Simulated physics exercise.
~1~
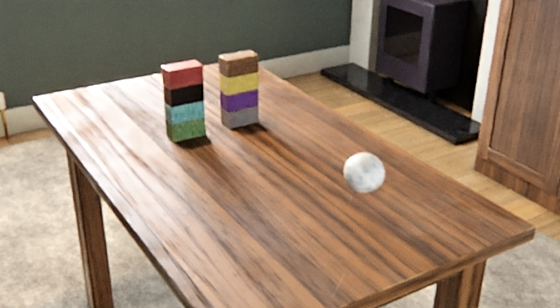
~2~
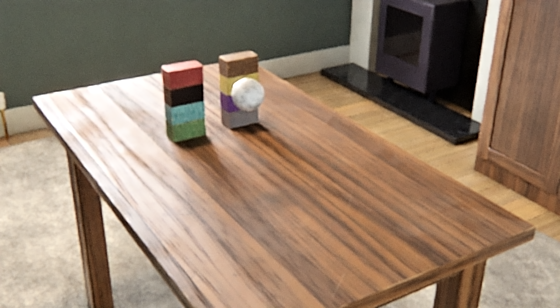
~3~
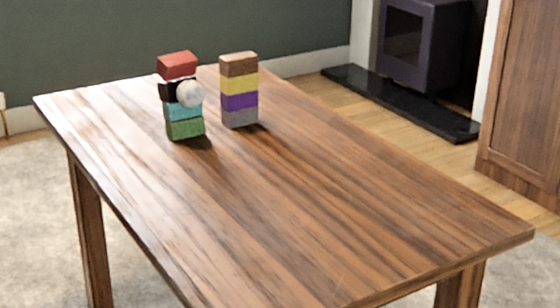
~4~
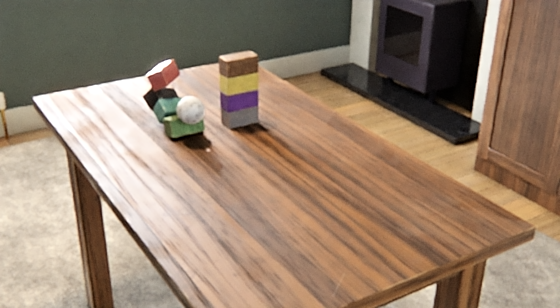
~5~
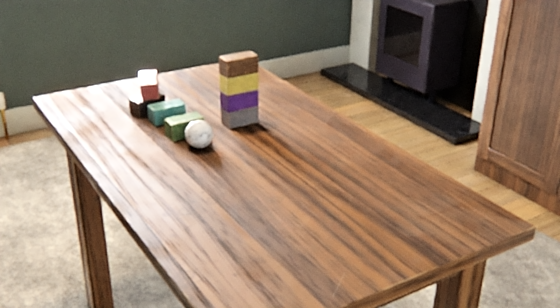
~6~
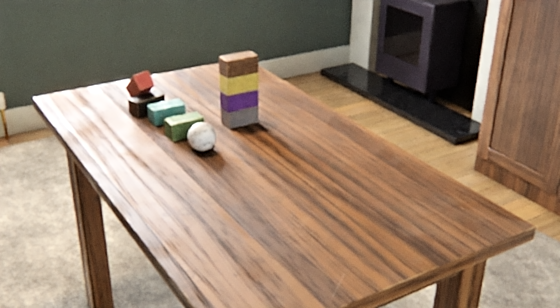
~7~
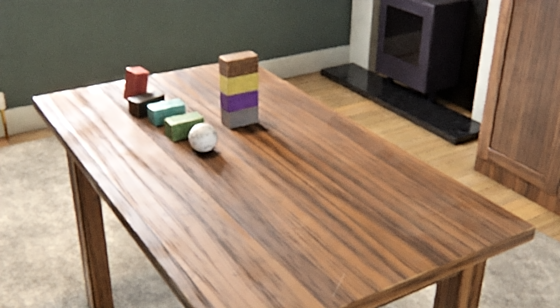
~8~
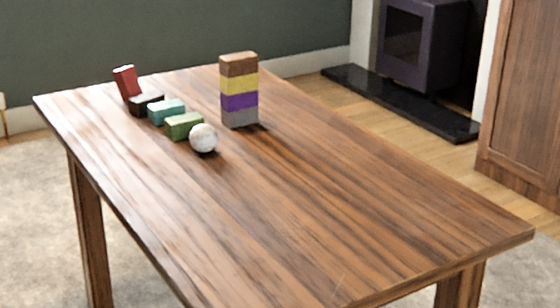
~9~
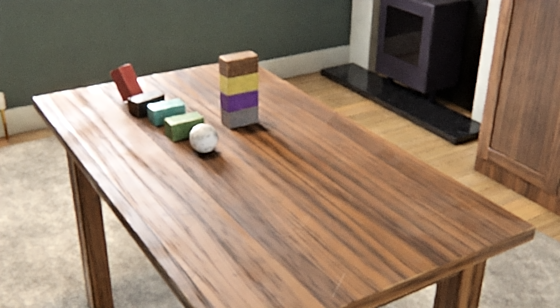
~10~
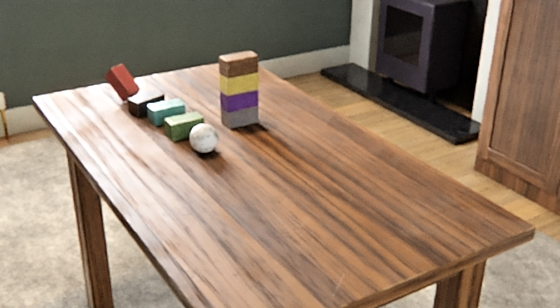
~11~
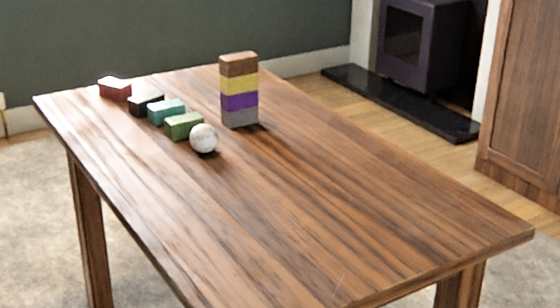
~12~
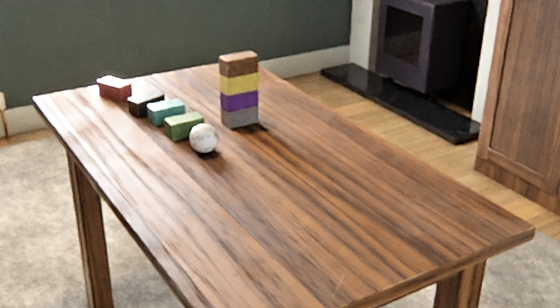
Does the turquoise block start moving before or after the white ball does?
The turquoise block starts moving after the white ball, which is already travelling left across the table toward the stacks before that block shifts.
